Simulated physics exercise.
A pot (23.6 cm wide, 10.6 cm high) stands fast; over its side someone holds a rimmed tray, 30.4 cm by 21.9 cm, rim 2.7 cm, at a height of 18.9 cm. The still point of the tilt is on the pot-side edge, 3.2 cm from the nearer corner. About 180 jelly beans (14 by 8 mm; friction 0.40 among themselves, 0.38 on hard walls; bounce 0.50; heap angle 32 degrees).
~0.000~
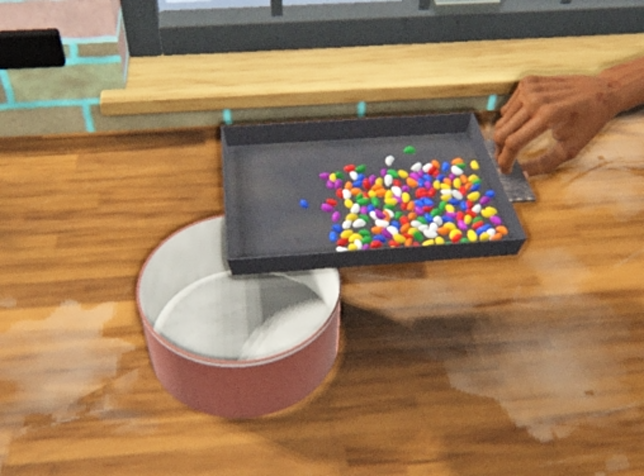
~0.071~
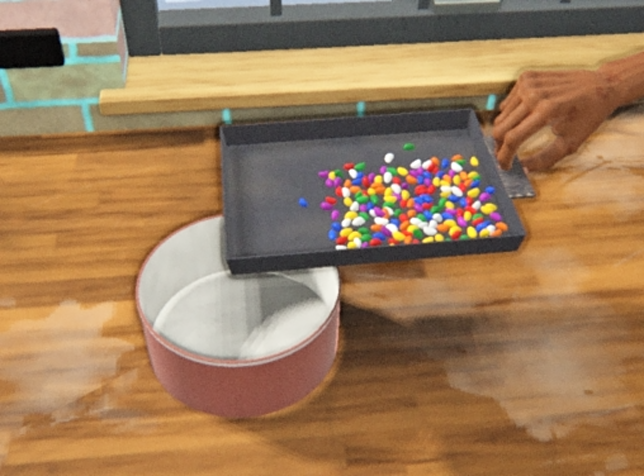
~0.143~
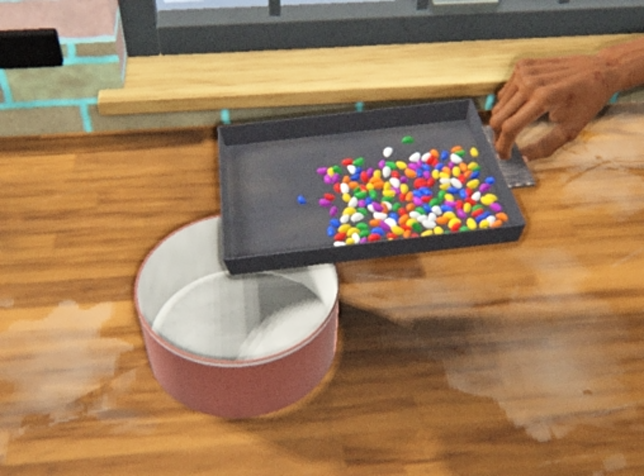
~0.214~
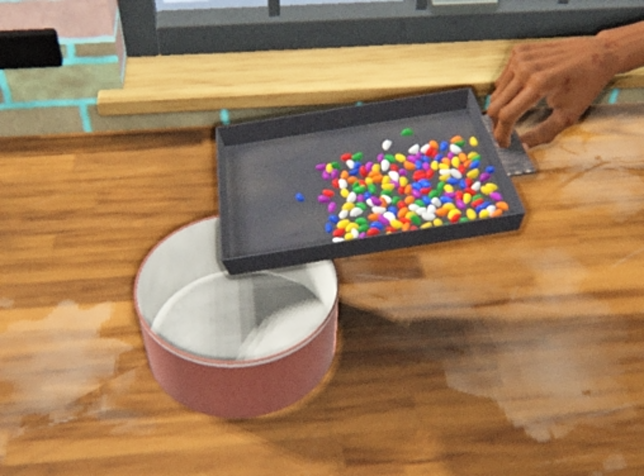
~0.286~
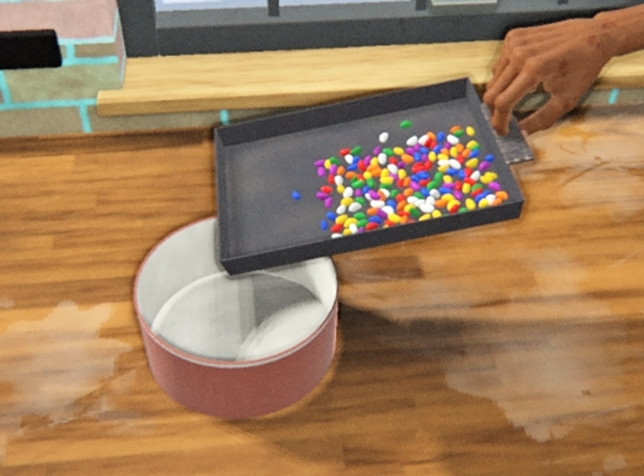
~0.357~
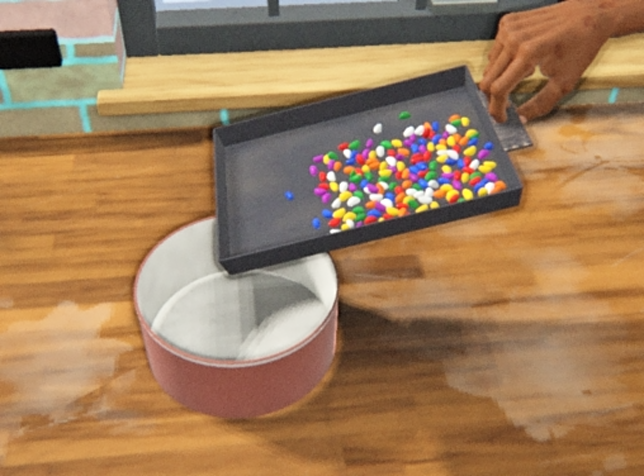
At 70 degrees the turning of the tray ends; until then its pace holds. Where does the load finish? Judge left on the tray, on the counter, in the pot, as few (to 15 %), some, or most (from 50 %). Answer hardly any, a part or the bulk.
Left on the tray: The bulk; on the counter: Hardly any; in the pot: Hardly any.
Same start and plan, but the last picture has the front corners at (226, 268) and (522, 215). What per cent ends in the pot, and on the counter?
Pot 25, counter 15.
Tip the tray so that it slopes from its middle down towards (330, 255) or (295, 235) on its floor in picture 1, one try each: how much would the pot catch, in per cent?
About 10 and 35 per cent.
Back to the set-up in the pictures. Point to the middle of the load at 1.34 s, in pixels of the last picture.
Around (226, 210).
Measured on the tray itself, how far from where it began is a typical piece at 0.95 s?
Roughly 16 cm.
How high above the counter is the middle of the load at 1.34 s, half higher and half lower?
Roughly 20 cm.
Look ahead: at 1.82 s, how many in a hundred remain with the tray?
Roughly 95 per cent.
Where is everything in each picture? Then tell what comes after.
In the first frame, tray tilt 0 degrees, front corners at (231, 256) and (521, 236); middle of the pieces at (411, 207); pot at (240, 281).
In the second frame, tray tilt 1 degrees, front corners at (230, 256) and (521, 232); middle of the pieces at (411, 204).
In the third frame, tray tilt 4 degrees, front corners at (228, 256) and (521, 222), lowest corner left back; middle of the pieces at (410, 198).
In the fourth frame, tray tilt 7 degrees, front corners at (226, 257) and (520, 210), lowest corner left back; middle of the pieces at (409, 190).
In the fifth frame, tray tilt 10 degrees, front corners at (224, 257) and (519, 198), lowest corner left back; middle of the pieces at (407, 183).
In the sixth frame, tray tilt 13 degrees, front corners at (222, 257) and (517, 185), lowest corner left back; middle of the pieces at (406, 175); pot at (237, 281). Its pace works out near 45 degrees a second.
Then, at 0.95 s, tilt 40 degrees; the tray holds 100 %, the pot 0 %.
After 1.34 s, tilt 58 degrees; the tray holds 95 %, the pot 5 %.
After 1.82 s, tilt 70 degrees; the tray holds 95 %, the pot 5 %.
By 2.7 s all is still; tray 95 %, counter 0 %, pot 5 %.
